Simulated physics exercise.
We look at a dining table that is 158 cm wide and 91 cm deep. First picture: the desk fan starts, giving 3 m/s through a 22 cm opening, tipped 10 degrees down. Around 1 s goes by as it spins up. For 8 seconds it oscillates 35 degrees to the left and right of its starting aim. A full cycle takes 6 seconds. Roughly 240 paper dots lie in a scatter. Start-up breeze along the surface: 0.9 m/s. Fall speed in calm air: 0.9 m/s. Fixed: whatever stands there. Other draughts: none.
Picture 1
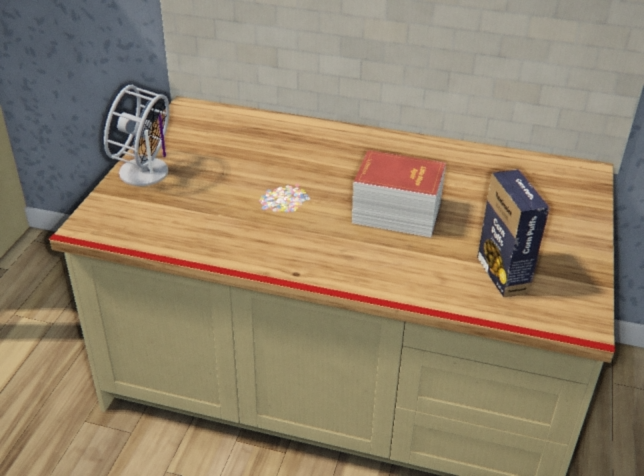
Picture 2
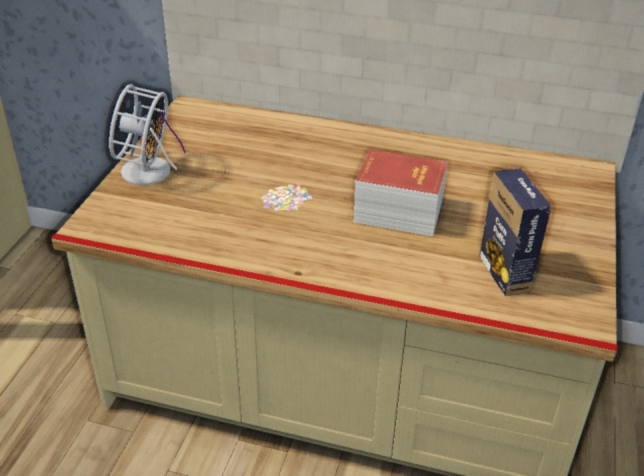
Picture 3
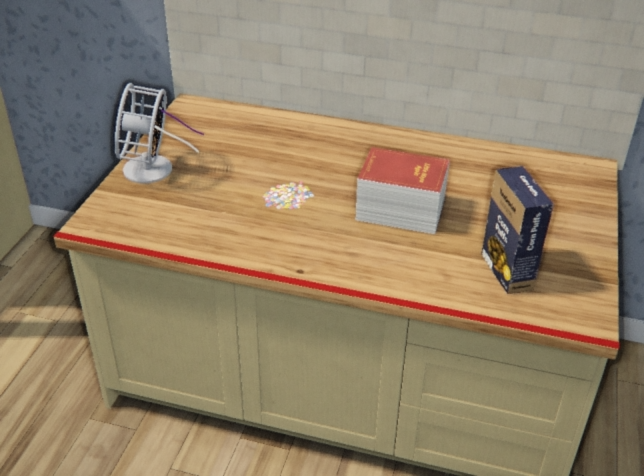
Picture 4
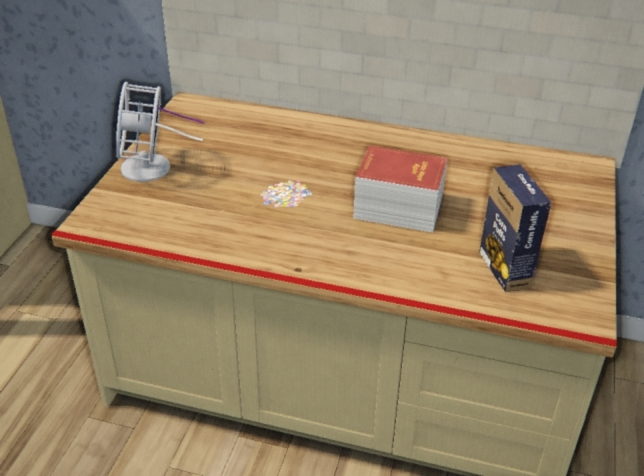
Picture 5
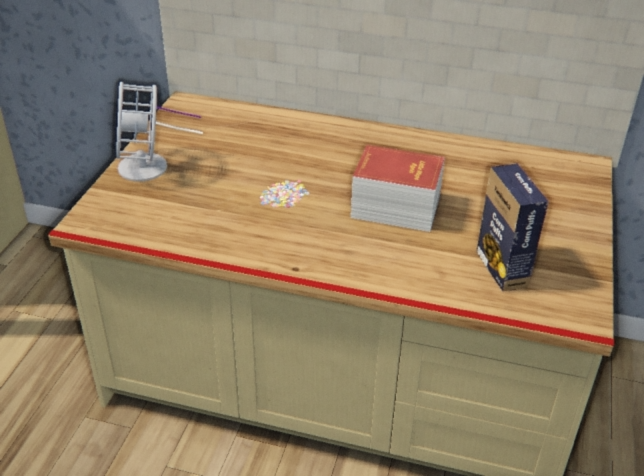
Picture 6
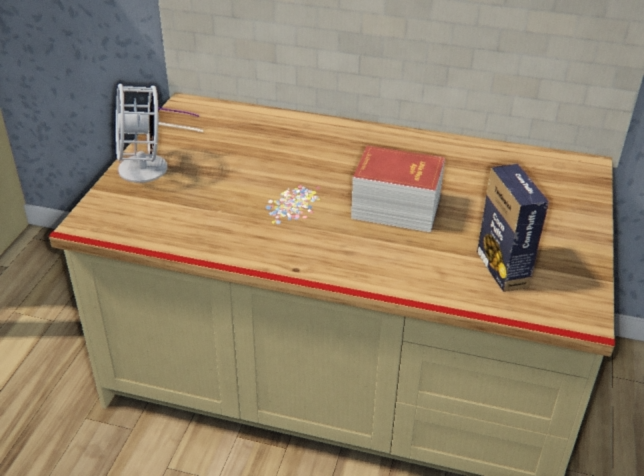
On a wooden counter with a red front edge, a small fan with ribbons at its mouth gradually turned towards the back, and the scattered paper dots stayed put before shifting slightly to the right.
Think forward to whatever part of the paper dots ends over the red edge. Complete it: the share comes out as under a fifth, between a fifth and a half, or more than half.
It comes out as over half.
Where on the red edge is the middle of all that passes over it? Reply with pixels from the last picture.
Near (399, 305).
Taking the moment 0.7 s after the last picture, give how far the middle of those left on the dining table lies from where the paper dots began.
I'd say close to 40 cm.
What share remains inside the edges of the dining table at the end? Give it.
My guess is near 5 per cent.
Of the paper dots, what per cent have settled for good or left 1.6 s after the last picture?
Close to 5 % of them.
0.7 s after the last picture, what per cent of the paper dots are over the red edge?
I reckon close to 2 %.
Then, 0.7 s after the last picture, 98 % are still on the top, 2 % are over the red edge; the middle of those left on the top is near (359, 258).
Then, 1.6 s after the last picture, 93 % are still on the top, 7 % are over the red edge; the middle of those left on the top is near (362, 263).
Then, 3.5 s after the last picture, 8 % are still on the top, 92 % are over the red edge.
Then, 7.1 s after the last picture, at the end, 93 % are over the red edge.
